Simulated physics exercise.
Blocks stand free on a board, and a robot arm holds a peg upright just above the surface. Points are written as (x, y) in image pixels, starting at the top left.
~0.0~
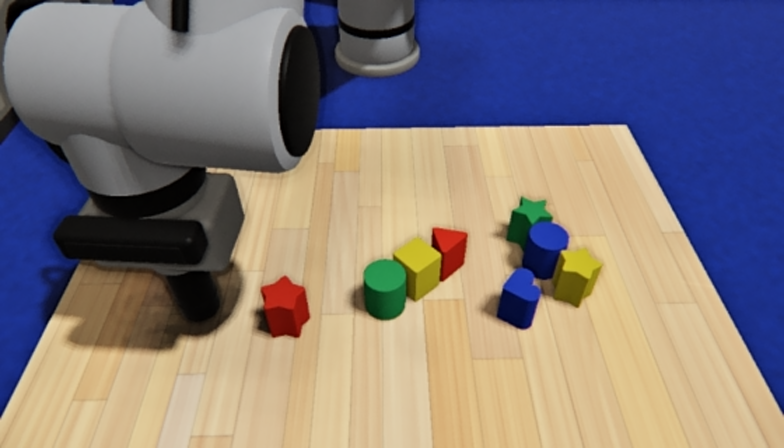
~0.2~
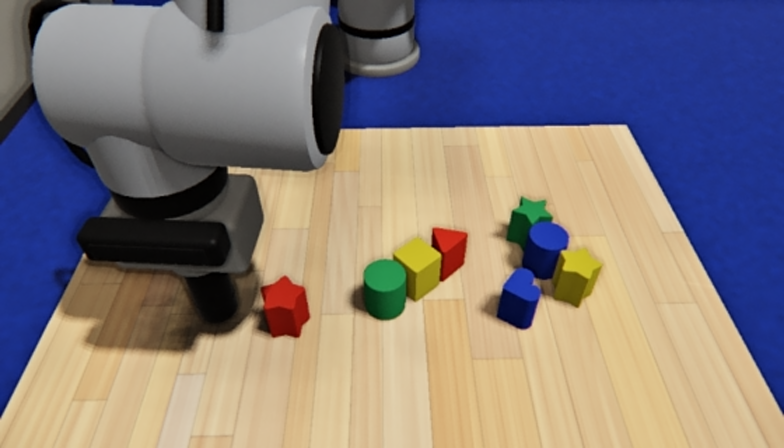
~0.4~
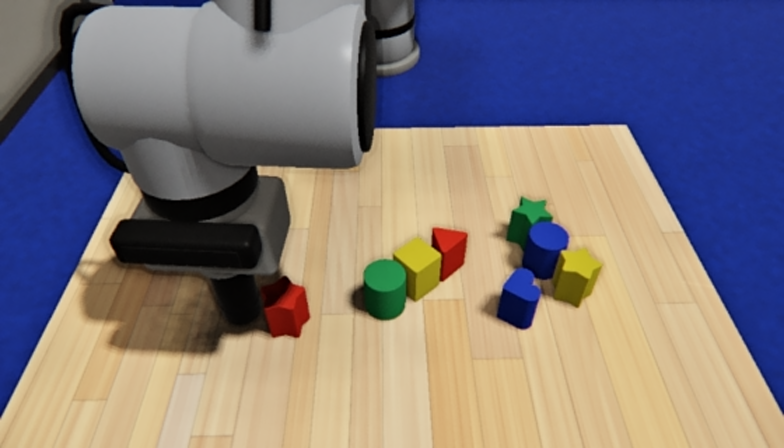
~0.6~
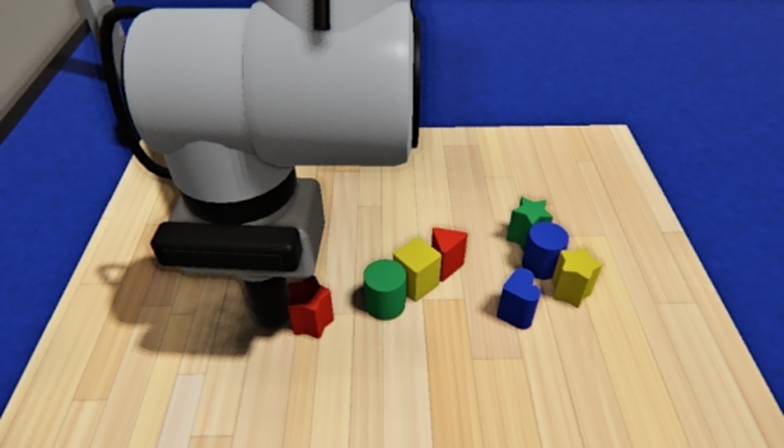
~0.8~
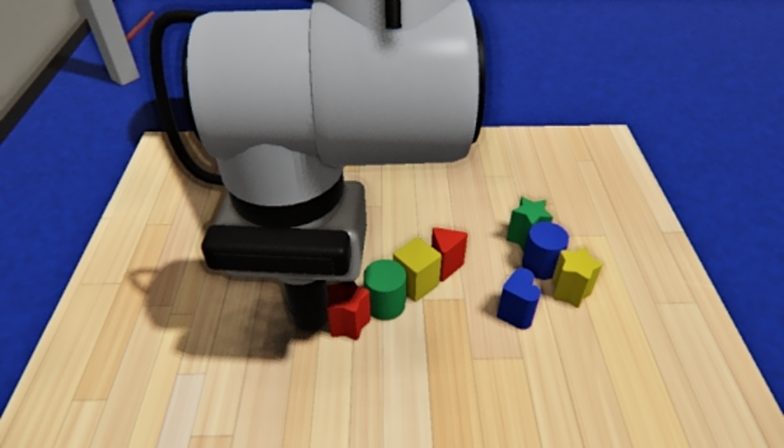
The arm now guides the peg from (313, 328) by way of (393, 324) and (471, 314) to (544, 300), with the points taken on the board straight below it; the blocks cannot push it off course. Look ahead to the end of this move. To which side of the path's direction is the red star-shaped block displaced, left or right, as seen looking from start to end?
Shifted right.
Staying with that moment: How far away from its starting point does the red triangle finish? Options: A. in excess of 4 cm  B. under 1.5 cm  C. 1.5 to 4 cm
I choose A.
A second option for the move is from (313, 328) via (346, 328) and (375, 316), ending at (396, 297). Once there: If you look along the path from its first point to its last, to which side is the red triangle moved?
The shift goes left.
What follows on the original path. One third of the way, peg at (394, 312); red star-shaped block at (431, 290); green circle at (448, 261); yellow square piece at (460, 234), turned 20° anticlockwise; red triangle at (470, 216), turned 45° anticlockwise.
Two thirds of the way, peg at (473, 302); red star-shaped block at (512, 293), turned 25° clockwise; green circle at (482, 255); yellow square piece at (466, 226), turned 45° anticlockwise; red triangle at (471, 207), turned 75° anticlockwise; blue heart block at (545, 282), turned 15° anticlockwise.
At the end, peg at (548, 288); red star-shaped block at (554, 302), turned 95° clockwise; green circle at (499, 248); yellow square piece at (467, 225), turned 55° anticlockwise; red triangle at (470, 204), turned 80° anticlockwise; blue heart block at (591, 287), turned 40° anticlockwise; yellow star-shaped block at (586, 259), turned 15° anticlockwise.
